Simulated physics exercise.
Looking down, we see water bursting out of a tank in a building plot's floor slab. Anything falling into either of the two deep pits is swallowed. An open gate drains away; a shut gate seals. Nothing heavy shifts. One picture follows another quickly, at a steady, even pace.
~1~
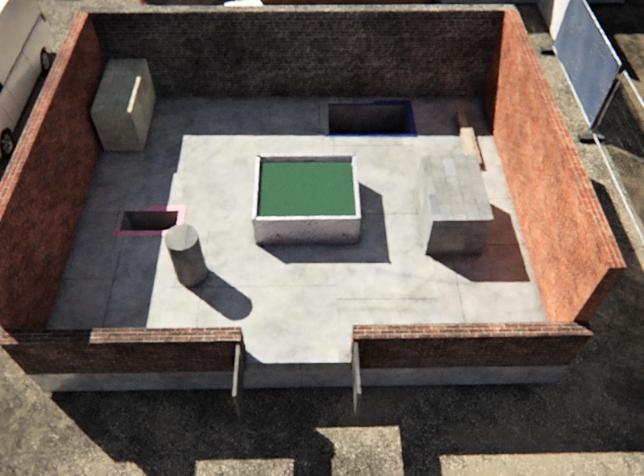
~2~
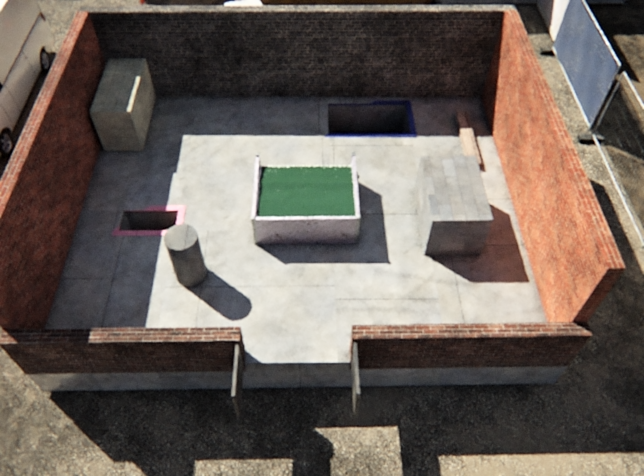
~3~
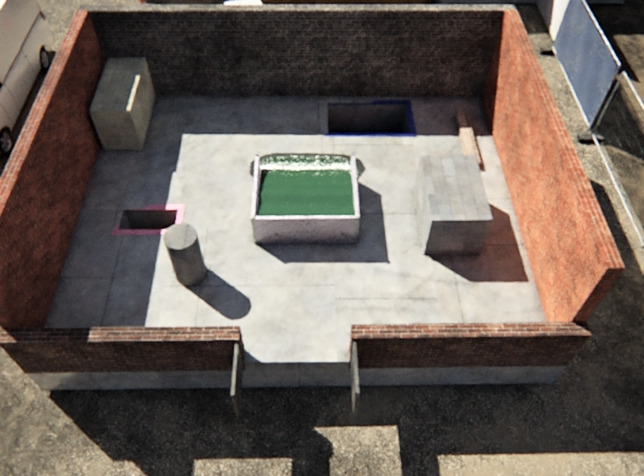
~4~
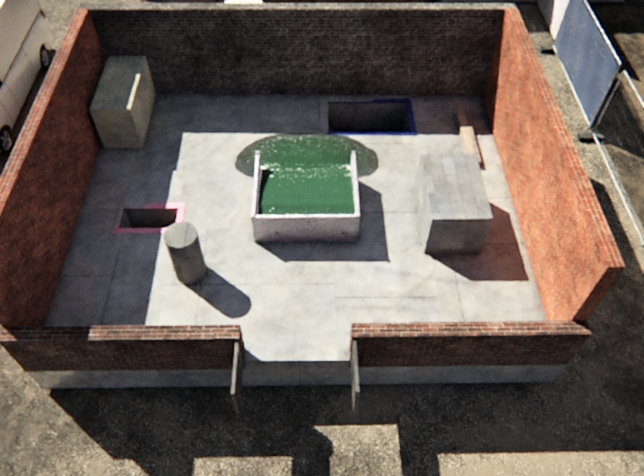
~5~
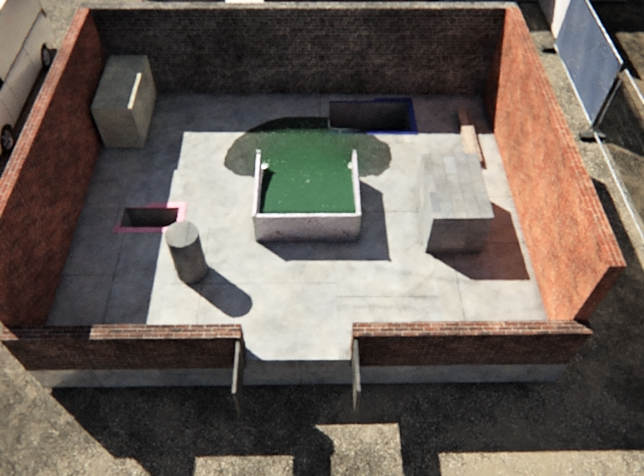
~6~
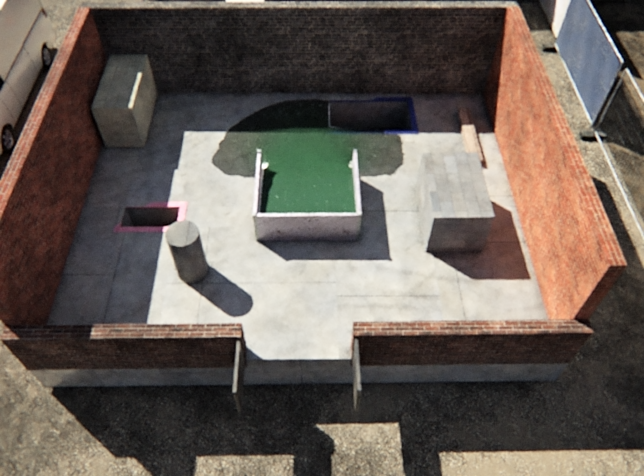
Brick-walled plot with a concrete floor, green water bursting from the far side of a central tank and spreading across the slab.
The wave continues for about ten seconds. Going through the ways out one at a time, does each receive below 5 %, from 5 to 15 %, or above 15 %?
One at a time: The gate receives below 5 %, the pink pit receives from 5 to 15 %, the blue pit receives above 15 %.
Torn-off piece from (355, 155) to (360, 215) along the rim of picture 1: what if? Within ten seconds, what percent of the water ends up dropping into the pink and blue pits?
Pink 0 %, blue 25 %.
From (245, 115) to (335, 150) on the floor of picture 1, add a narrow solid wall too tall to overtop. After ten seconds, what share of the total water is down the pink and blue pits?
I'd give pink roughly 12 % and blue roughly 25 %.
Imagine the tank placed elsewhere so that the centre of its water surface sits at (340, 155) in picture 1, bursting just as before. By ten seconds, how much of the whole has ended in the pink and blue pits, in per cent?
After ten seconds: Pink pit 6 percent, blue pit 75 percent.
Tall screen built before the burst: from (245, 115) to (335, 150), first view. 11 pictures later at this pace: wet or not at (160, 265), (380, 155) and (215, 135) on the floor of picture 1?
The first location is not reached, the second is soaked through, and the third is soaked through.
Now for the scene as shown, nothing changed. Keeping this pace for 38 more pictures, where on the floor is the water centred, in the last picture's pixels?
At about (257, 156).
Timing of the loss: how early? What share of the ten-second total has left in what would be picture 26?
Note - share reached: 60 %.
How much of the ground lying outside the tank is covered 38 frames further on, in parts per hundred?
Around 40 percent of it.
A moment on, water covers 20 % of the floor; the gate 0 %, the pink pit 0 %, the blue pit 10 %.
Next, water covers 20 % of the floor; the gate 0 %, the pink pit 0 %, the blue pit 23 %.
Then, water covers 25 % of the floor; the gate 0 %, the pink pit 0 %, the blue pit 36 %.
Later, water covers 40 % of the floor; the gate 0 %, the pink pit 5 %, the blue pit 47 %.
In the end, water covers 40 % of the floor; the gate 1 %, the pink pit 8 %, the blue pit 53 %.
